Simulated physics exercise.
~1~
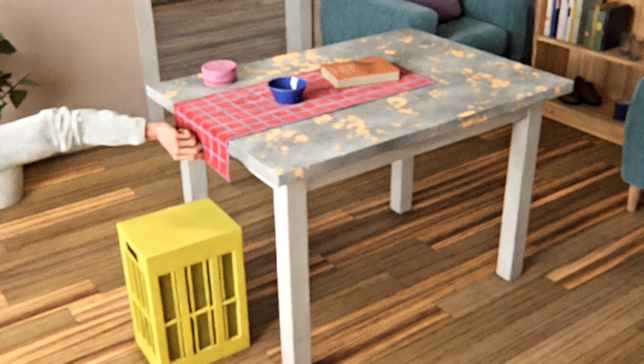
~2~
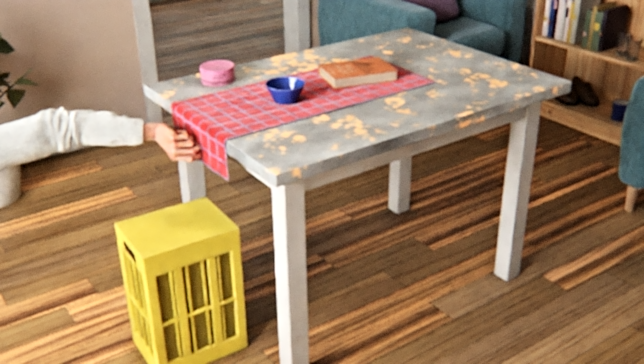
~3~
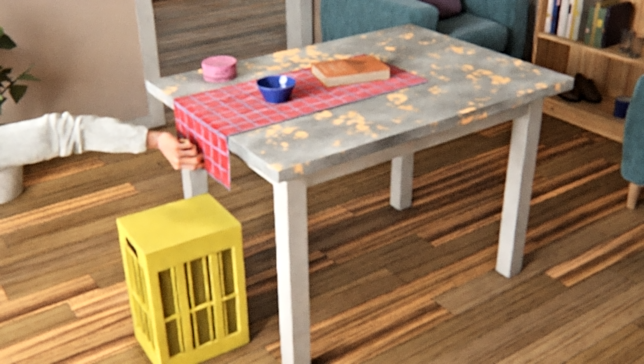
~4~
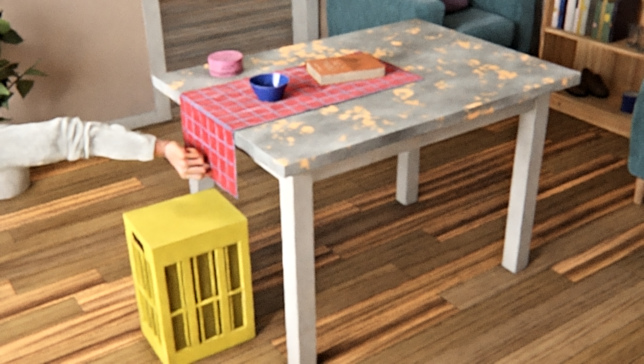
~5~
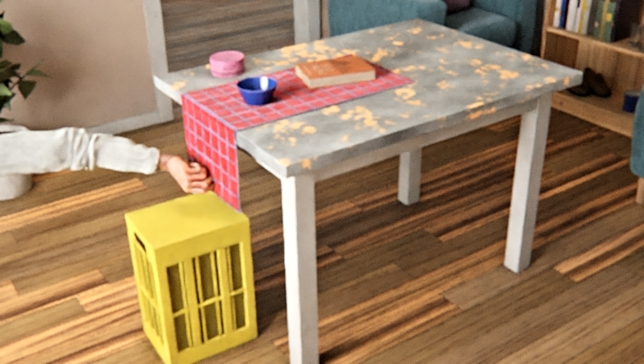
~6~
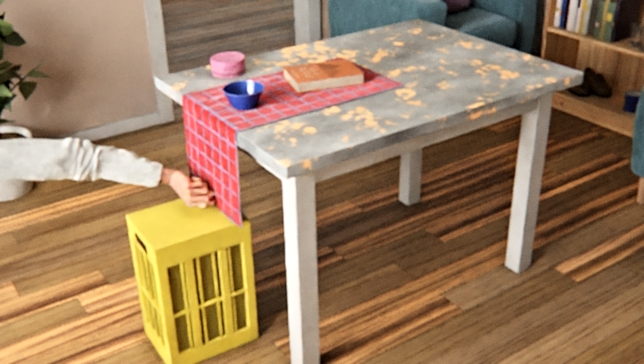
A hand drawing a red tablecloth down over the table's edge to a yellow crate, carrying a blue bowl and orange book left.
